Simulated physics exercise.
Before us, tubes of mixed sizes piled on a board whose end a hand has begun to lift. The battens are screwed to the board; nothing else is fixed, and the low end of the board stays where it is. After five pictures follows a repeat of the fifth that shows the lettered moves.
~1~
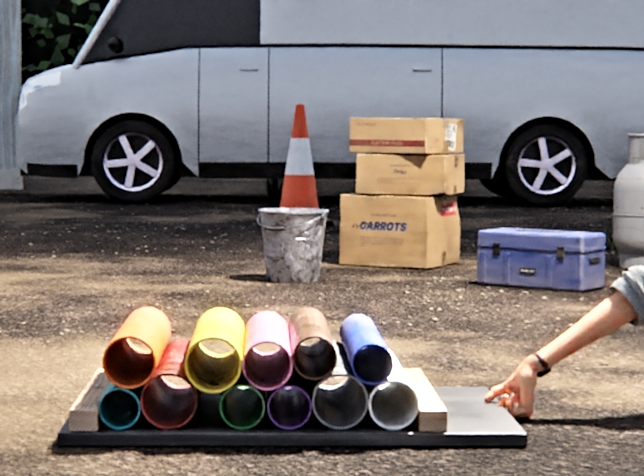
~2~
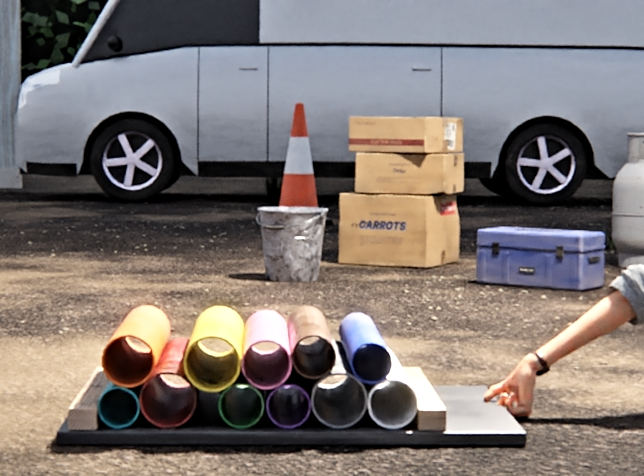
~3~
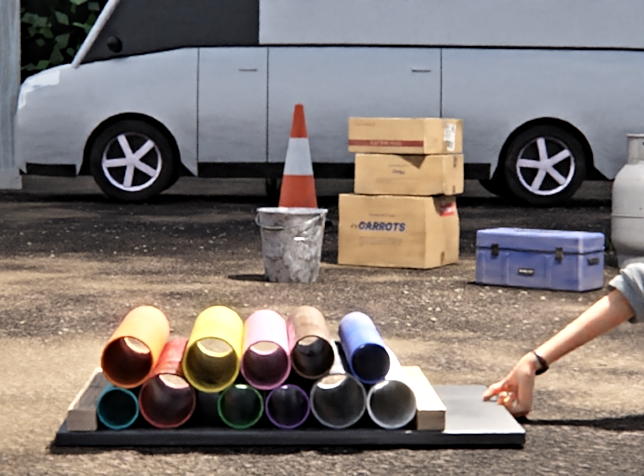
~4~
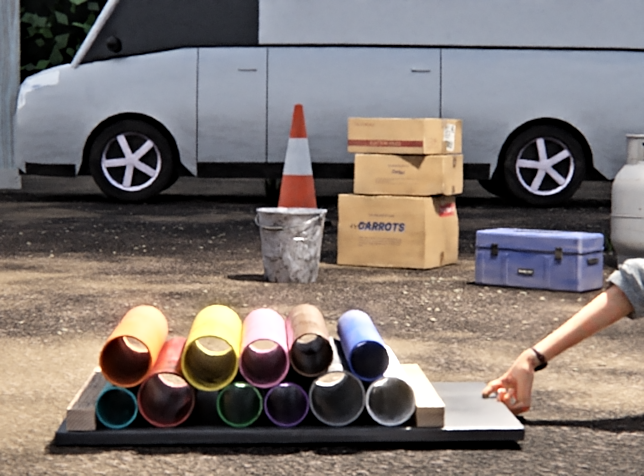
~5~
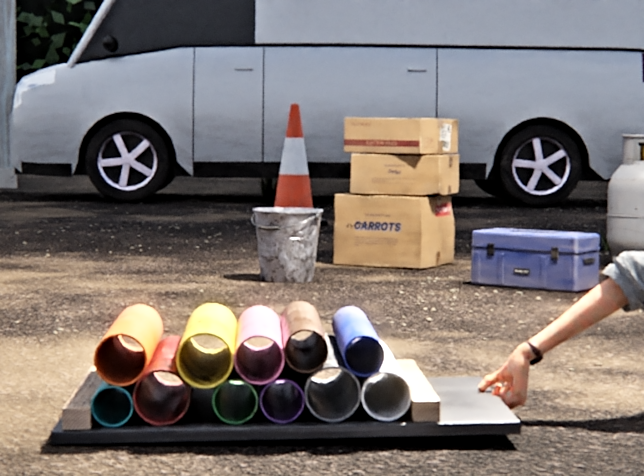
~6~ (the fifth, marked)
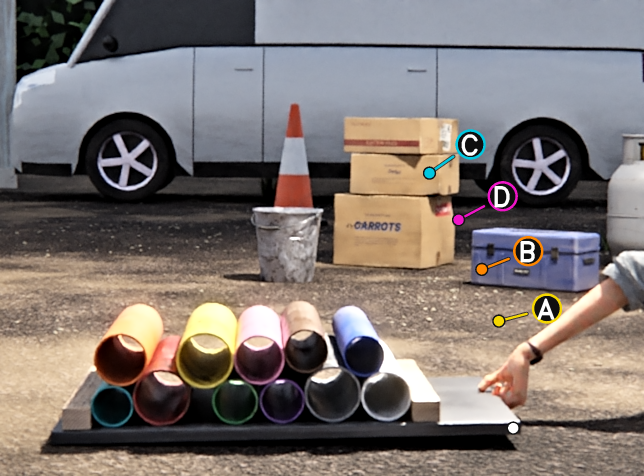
On a paved lot in front of a parked silver van, colourful tubes of mixed sizes sit piled between battens on a board, while a hand at the right raises the board's end slightly and the pile stays almost still.
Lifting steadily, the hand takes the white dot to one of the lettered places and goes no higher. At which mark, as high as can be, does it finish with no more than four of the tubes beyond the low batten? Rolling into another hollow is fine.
Mark C is as high as it can go.
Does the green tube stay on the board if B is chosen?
Yes, with B.
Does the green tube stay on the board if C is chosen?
Yes, with C.
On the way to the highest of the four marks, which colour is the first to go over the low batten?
The orange one.
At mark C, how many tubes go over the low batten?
It comes to four.
On the marked copy, A at (499, 321); B at (482, 270); C at (430, 173); D at (459, 220); the white dot at (513, 428).
With C. Early on, board at 20°.
Further on, board at 36°.
At the end, board at 36°, four over the low batten (yellow, orange, pink, brown).
As for the rest, A one over the low batten (orange); B three over the low batten (yellow, orange, pink); D four over the low batten (yellow, orange, pink, brown).
